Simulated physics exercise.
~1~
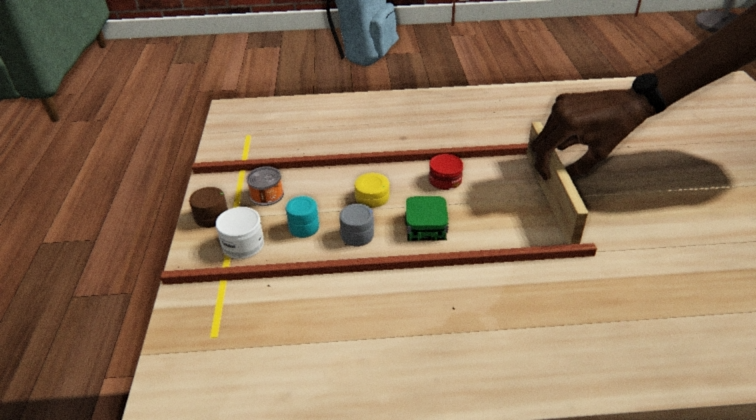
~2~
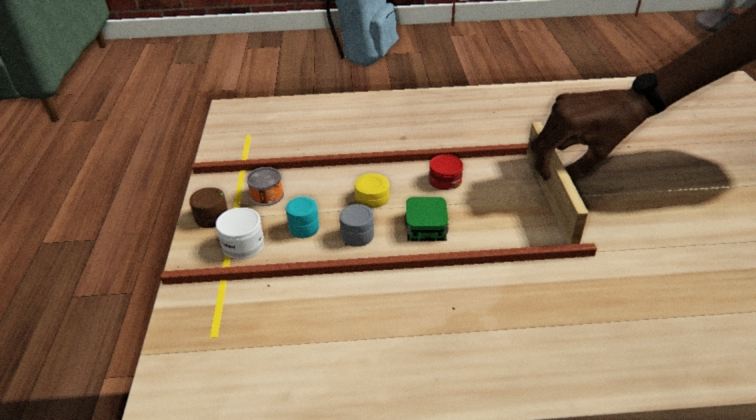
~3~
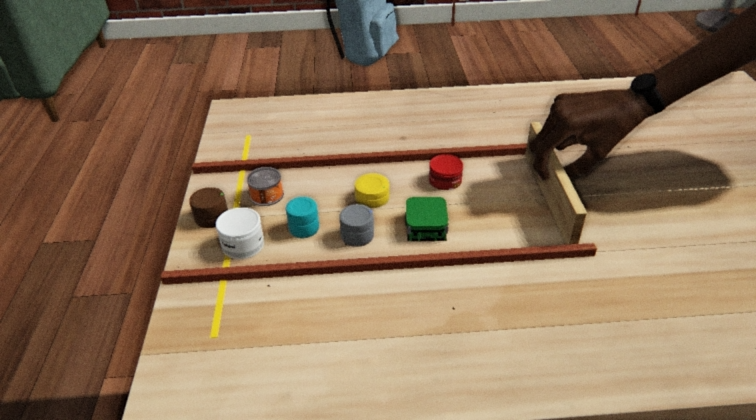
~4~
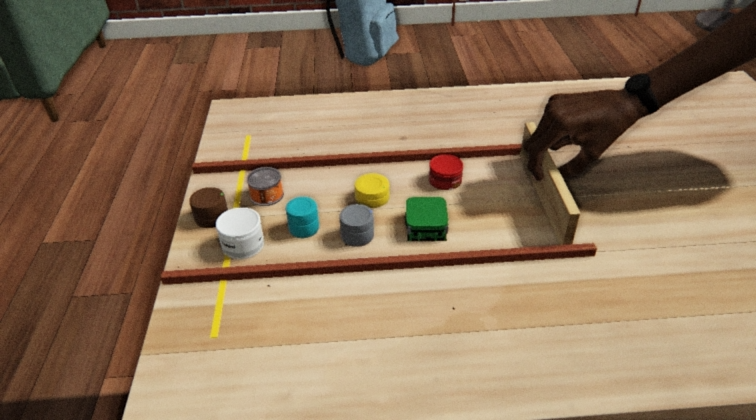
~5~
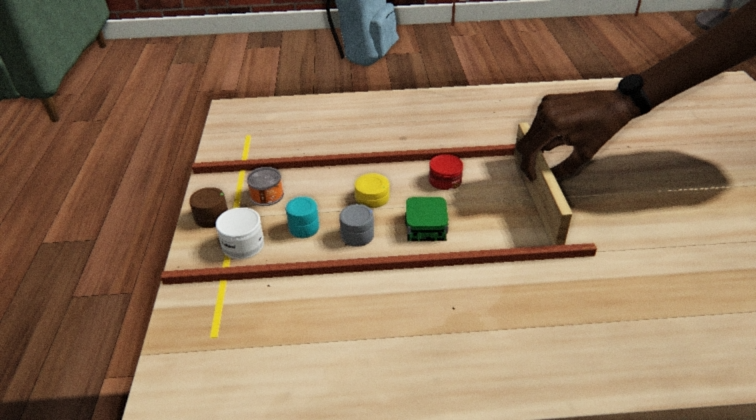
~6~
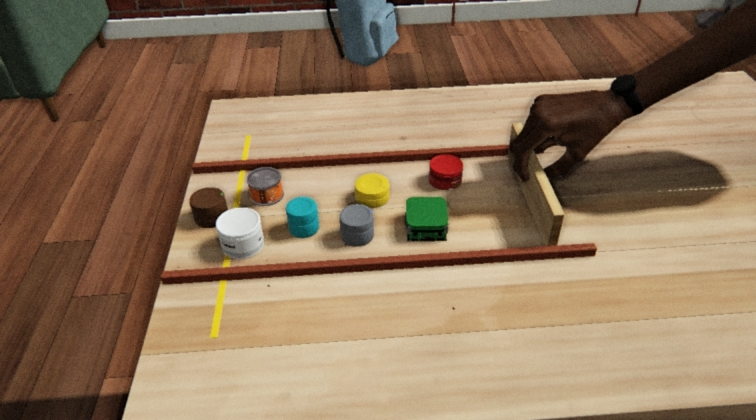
The clip opens on eight small, colourful containers and lids scattered between two reddish rails on a wooden table, with a hand gripping an upright board at the right. The board stays nearly still at first, then the hand slides it slightly left, while the small items remain where they are.
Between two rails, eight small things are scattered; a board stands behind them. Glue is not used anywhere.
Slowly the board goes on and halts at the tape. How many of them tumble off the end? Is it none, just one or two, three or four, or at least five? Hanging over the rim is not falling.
Missing from the table at the end: One or two.
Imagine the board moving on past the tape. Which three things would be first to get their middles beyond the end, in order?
First the white tub, then the brown lid, then the grey lid.
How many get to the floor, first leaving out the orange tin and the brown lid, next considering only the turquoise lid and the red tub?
1 and 1.
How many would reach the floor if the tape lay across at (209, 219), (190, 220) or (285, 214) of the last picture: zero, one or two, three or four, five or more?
Taking the tapes one after another, the count is five or more, then more than four, then not one.
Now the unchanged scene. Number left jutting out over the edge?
That'd be 3.
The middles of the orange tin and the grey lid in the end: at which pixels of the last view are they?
The orange tin comes to rest close to (190, 192), while the grey lid rests close to (169, 239).
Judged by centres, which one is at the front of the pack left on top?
Answer: The grey lid.
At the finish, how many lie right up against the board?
Contact count: 3.
Early on, none off yet; brown lid at rest near (209, 208); white tub at rest near (241, 234); orange tin at rest near (265, 186).
Finally, the number that fall off is one or two; lost, white tub and brown lid.
